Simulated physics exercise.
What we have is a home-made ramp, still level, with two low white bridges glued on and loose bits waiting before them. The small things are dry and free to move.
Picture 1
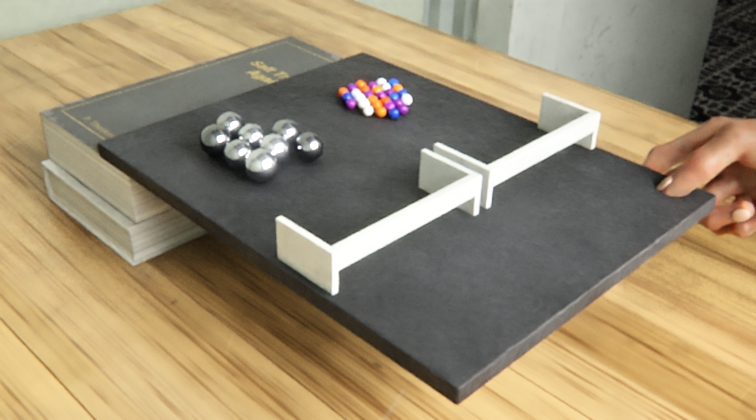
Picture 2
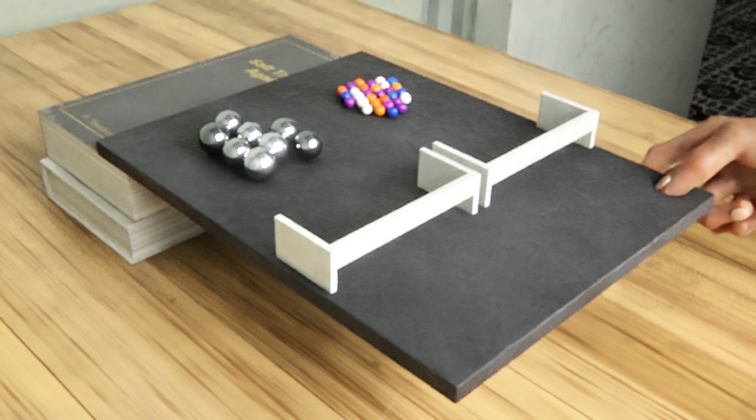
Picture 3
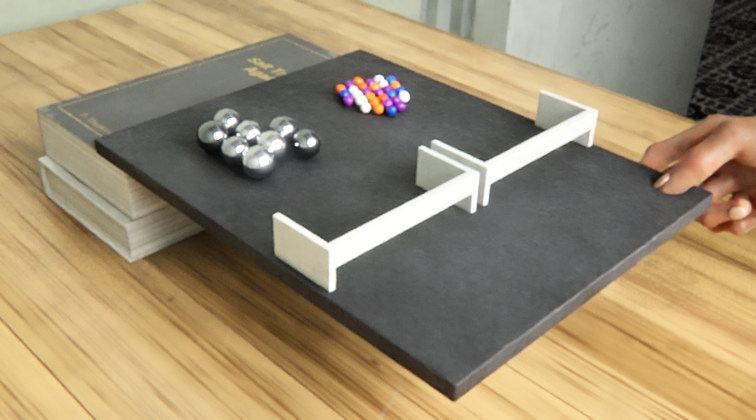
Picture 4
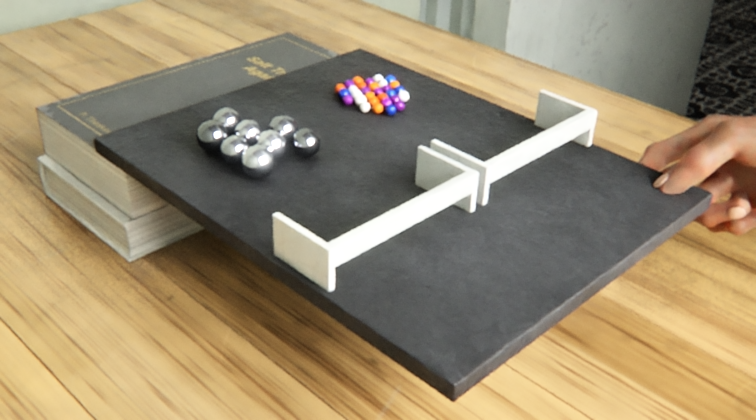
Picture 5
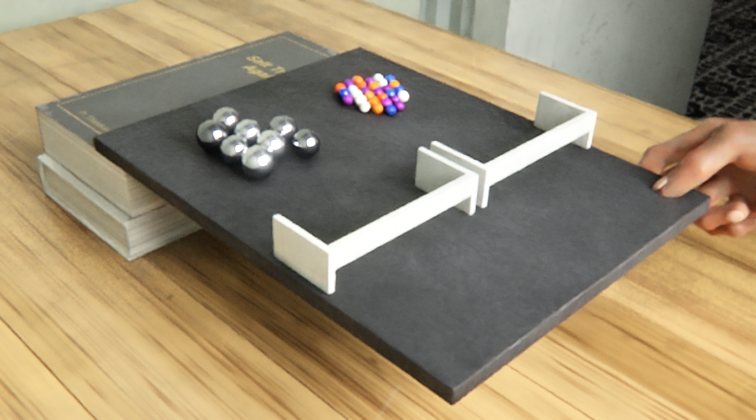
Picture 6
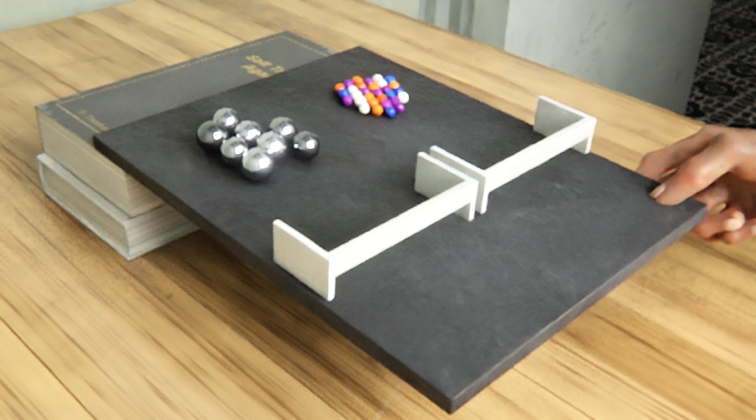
Dark board propped on books, holding steel balls and colourful beads above white barriers, barely lowering at right under someone's hand.
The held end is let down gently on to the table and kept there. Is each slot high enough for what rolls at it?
In the end the nearer handful ends behind the gate, and the farther handful rolls on past the gate.
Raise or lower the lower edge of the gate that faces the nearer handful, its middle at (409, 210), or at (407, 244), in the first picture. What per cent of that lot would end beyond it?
The first gives 100 %, the second 0 %.
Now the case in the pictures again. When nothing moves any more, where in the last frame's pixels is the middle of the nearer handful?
Near (383, 281).
Then, 0.22 s on from there, board sloping at 7°; nearer handful where it was; farther handful where it was.
Then, 0.49 s on from there, board sloping at 13°; nearer handful on its way down; farther handful on its way down.
Then, 0.79 s on from there, board resting at 15°; nearer handful has reached its gate; farther handful the whole lot past its gate.
In the end, board resting at 15°; nearer handful gathered behind its gate; farther handful the whole lot past its gate.
